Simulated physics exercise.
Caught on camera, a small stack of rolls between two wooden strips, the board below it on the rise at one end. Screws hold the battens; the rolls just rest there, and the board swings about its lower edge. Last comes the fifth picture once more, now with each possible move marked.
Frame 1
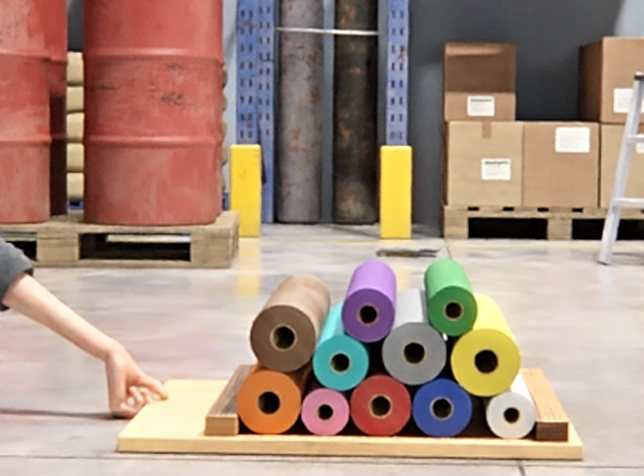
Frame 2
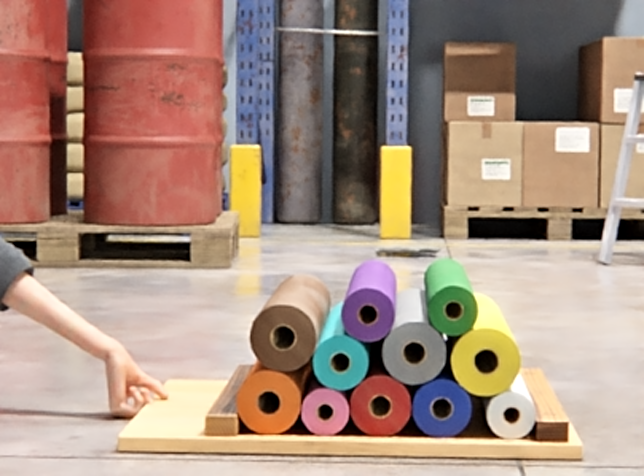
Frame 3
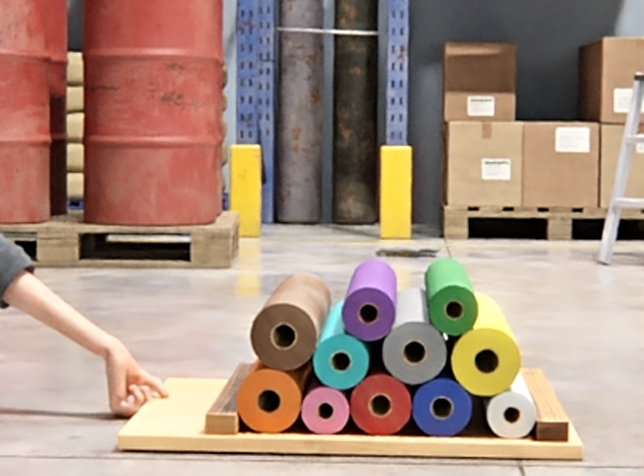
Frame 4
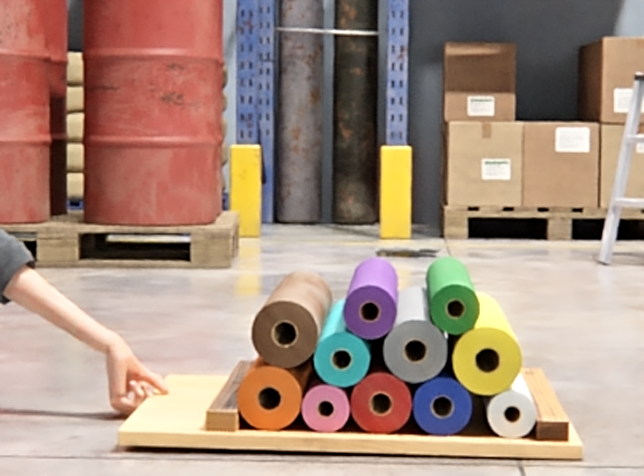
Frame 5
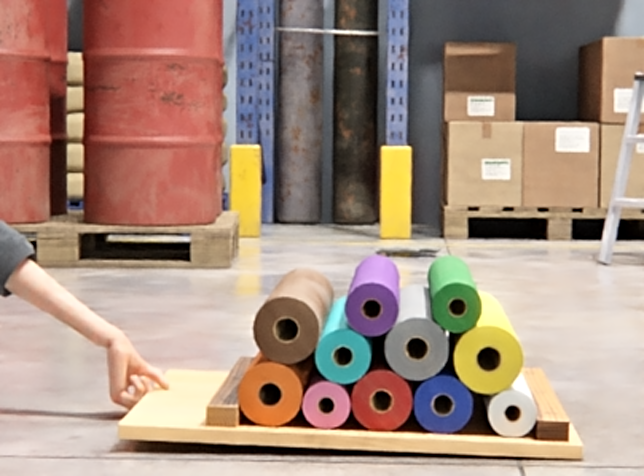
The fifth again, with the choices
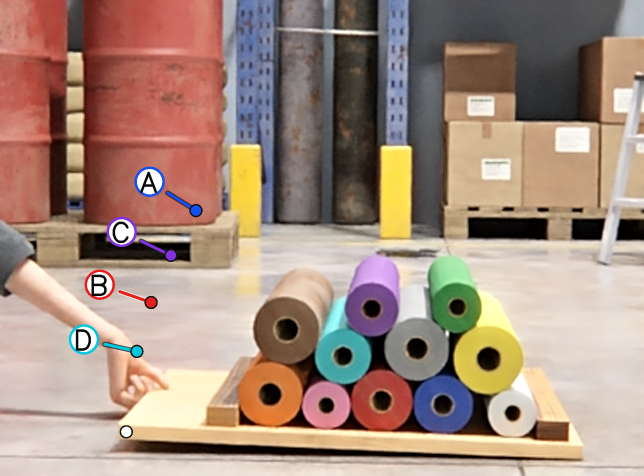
The clip shows a hand at the left end of a wooden board holding stacked colourful rolls between two wooden strips; the hand stays nearly still at first, then lifts that end slightly, tilting the board and rolls a little.
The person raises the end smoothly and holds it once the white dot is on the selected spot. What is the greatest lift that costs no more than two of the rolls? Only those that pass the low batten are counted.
Mark B is as high as it can go.
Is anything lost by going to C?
Yes, at C.
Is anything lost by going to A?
At A: Yes.
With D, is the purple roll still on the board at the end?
The purple roll: Yes.
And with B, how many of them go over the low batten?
The count is two.
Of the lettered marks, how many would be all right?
The number is two.
On the copy, A at (196, 211); B at (151, 303); C at (171, 256); D at (137, 352); the white dot at (126, 432).
On B. First, board at 13°.
Then, board at 18°.
Finally, board at 18°, two over the low batten (yellow, green).
By contrast, A six over the low batten; C six over the low batten; D one over the low batten (yellow).
